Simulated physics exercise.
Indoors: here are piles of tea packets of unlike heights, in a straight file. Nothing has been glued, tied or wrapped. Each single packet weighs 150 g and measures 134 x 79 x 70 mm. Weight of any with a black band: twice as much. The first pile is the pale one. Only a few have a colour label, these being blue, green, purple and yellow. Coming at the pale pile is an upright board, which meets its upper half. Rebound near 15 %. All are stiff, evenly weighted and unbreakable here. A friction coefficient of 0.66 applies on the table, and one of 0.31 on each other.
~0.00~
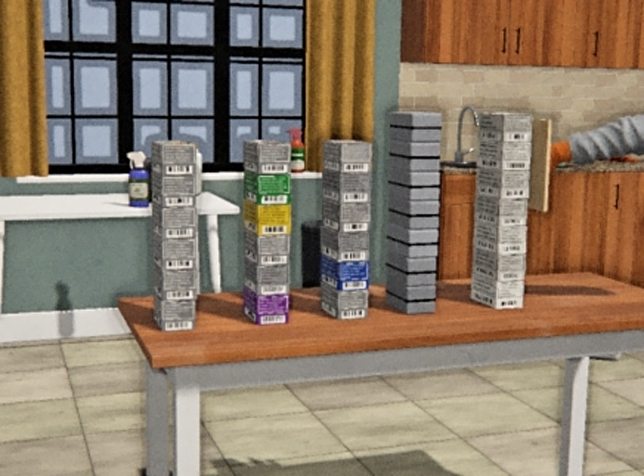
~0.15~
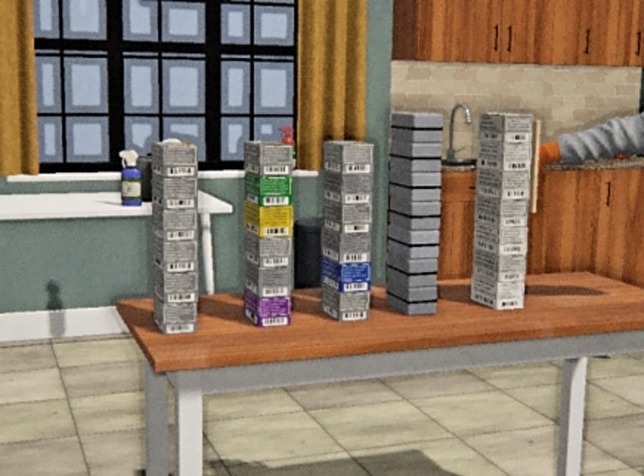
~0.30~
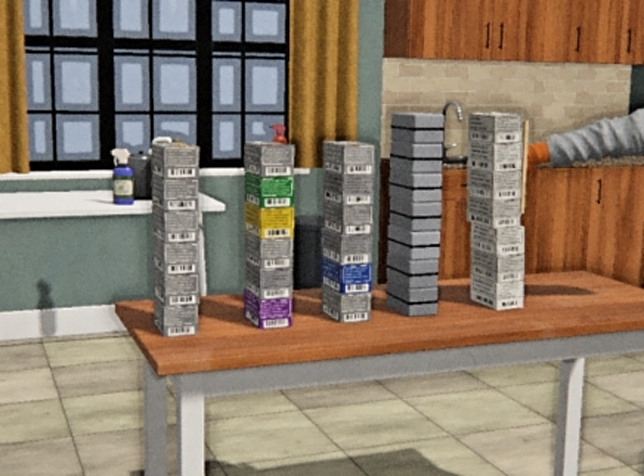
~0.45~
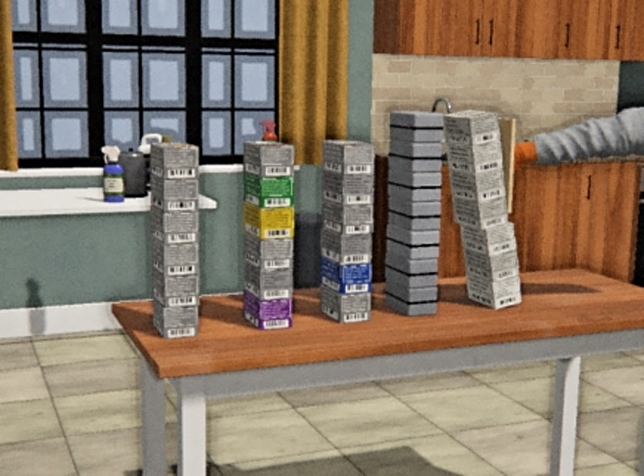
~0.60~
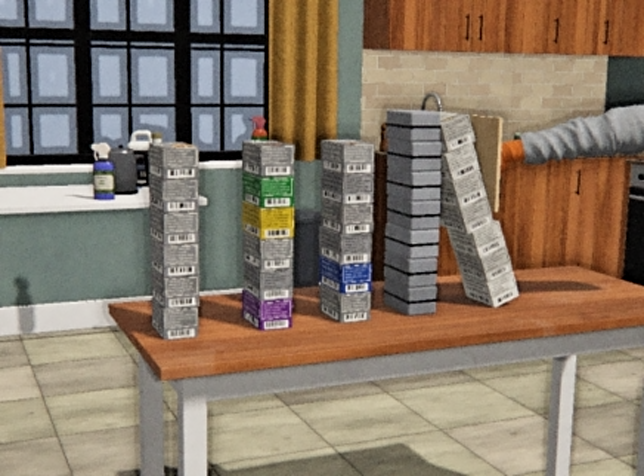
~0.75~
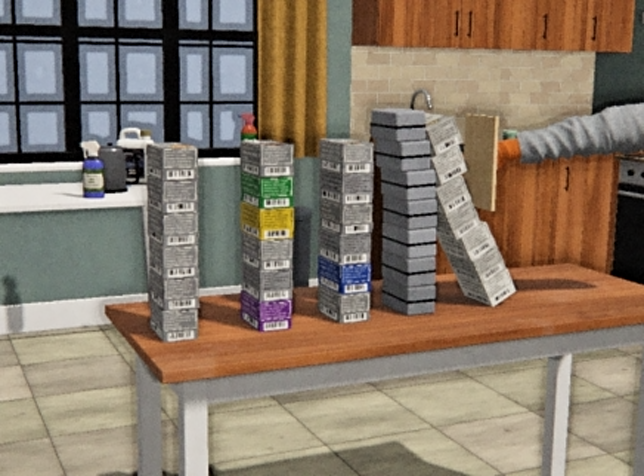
A gloved hand pushes a board leftward into the pale stack, leaning it against the next.
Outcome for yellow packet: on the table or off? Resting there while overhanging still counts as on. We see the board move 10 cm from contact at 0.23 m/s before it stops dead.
Off.
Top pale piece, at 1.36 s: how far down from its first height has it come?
About 16 cm.
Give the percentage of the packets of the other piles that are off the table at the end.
It works out at roughly 45 per cent.
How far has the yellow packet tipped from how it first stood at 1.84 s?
Something like 25°, give or take.
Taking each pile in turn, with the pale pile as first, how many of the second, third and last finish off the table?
Counts - second: 1, third: 2, last: 5.
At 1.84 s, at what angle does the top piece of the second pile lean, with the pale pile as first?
Lean: Near 140° off upright.
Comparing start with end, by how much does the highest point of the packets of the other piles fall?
Roughly 27 centimetres lower at the end.
By 1.36 s, 7 of the pale pile down; none of the 25 other packets off the table, 18 disturbed; yellow packet tilted 10°; green packet tilted 10°.
By 1.84 s, 7 of the pale pile down; 2 of the 25 other packets off the table; yellow packet tilted 25°, 23 cm lower; purple packet tilted 46°.
When it is over (2.3 s), 7 of the pale pile down; 11 of the 25 other packets off the table; yellow packet on its side; purple packet tilted 46°; blue packet tilted 45°, 27 mm lower. In pixels of the last frame, middles, purple packet near (250, 303).
